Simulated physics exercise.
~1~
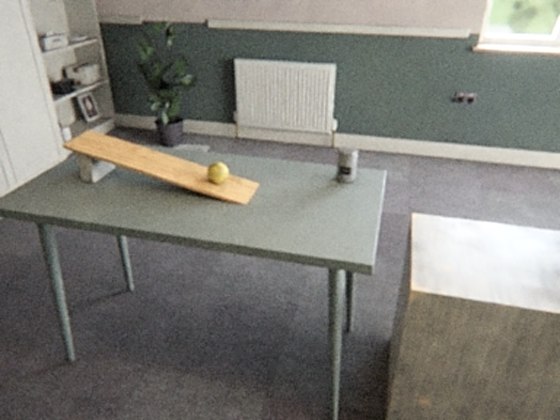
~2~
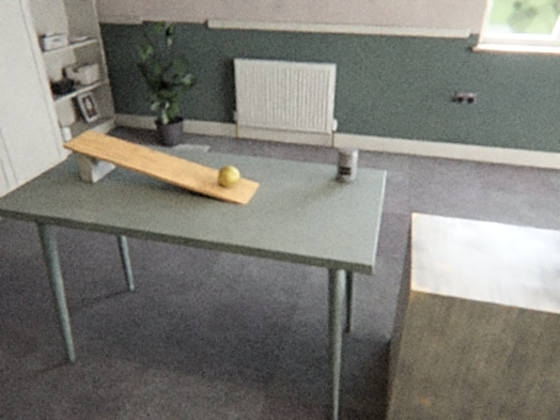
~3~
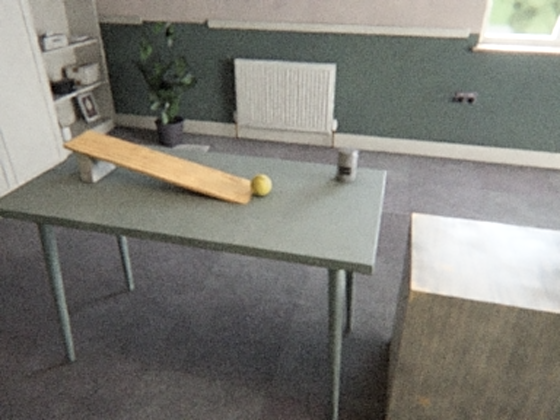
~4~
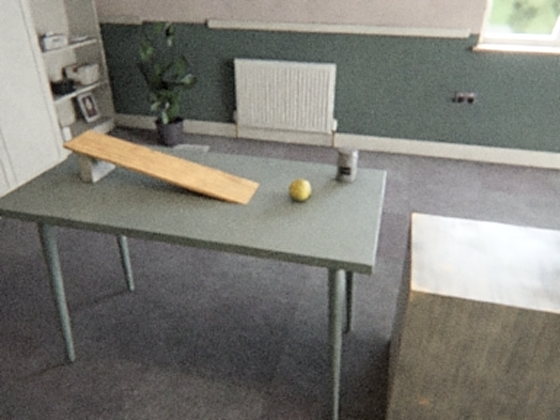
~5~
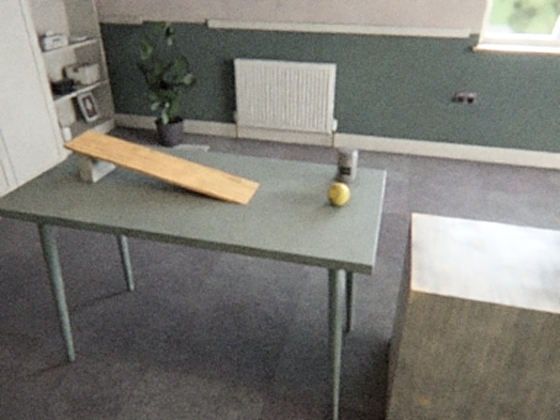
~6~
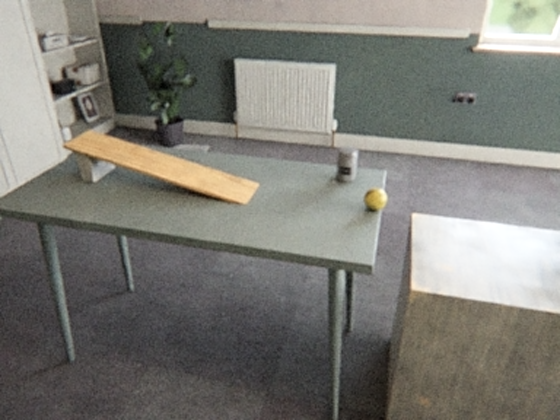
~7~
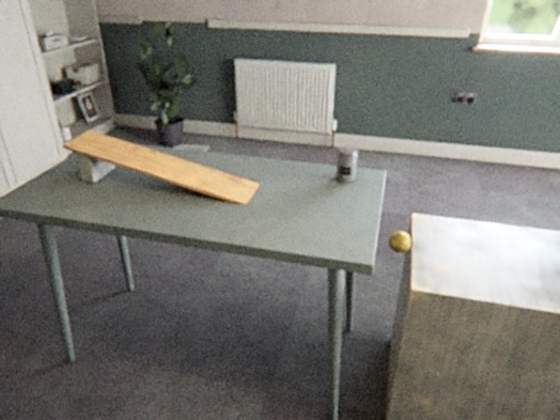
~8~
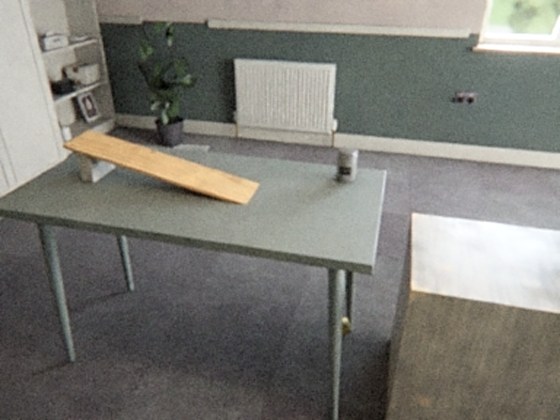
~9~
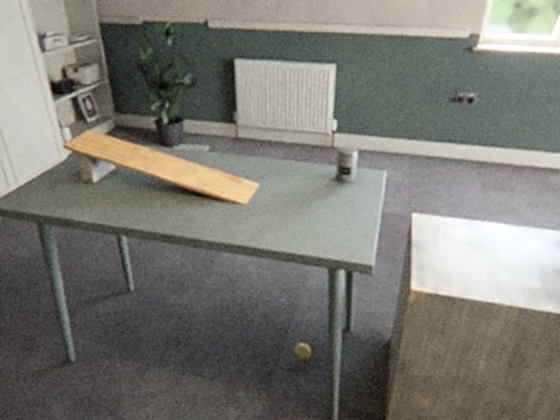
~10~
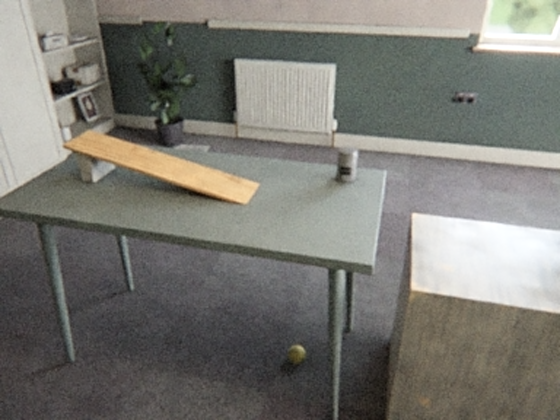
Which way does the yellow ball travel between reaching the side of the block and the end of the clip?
It moves down, dropping into the gap and drifting back to the left until it is low down beneath the table.
The clip opens on a yellow ball resting on a wooden ramp on a grey-green table, with a grey jar near the table's right side and a lower box-like block standing beyond a gap. The ball rolls down the ramp to the right and onto the table top. It continues across, passing in front of the jar, and leaves the right edge. It reaches the near side of the block's top but does not get onto it, and instead drops back to the left, passing behind a table leg. It ends low down by the floor beneath the table, while the jar stays in place.
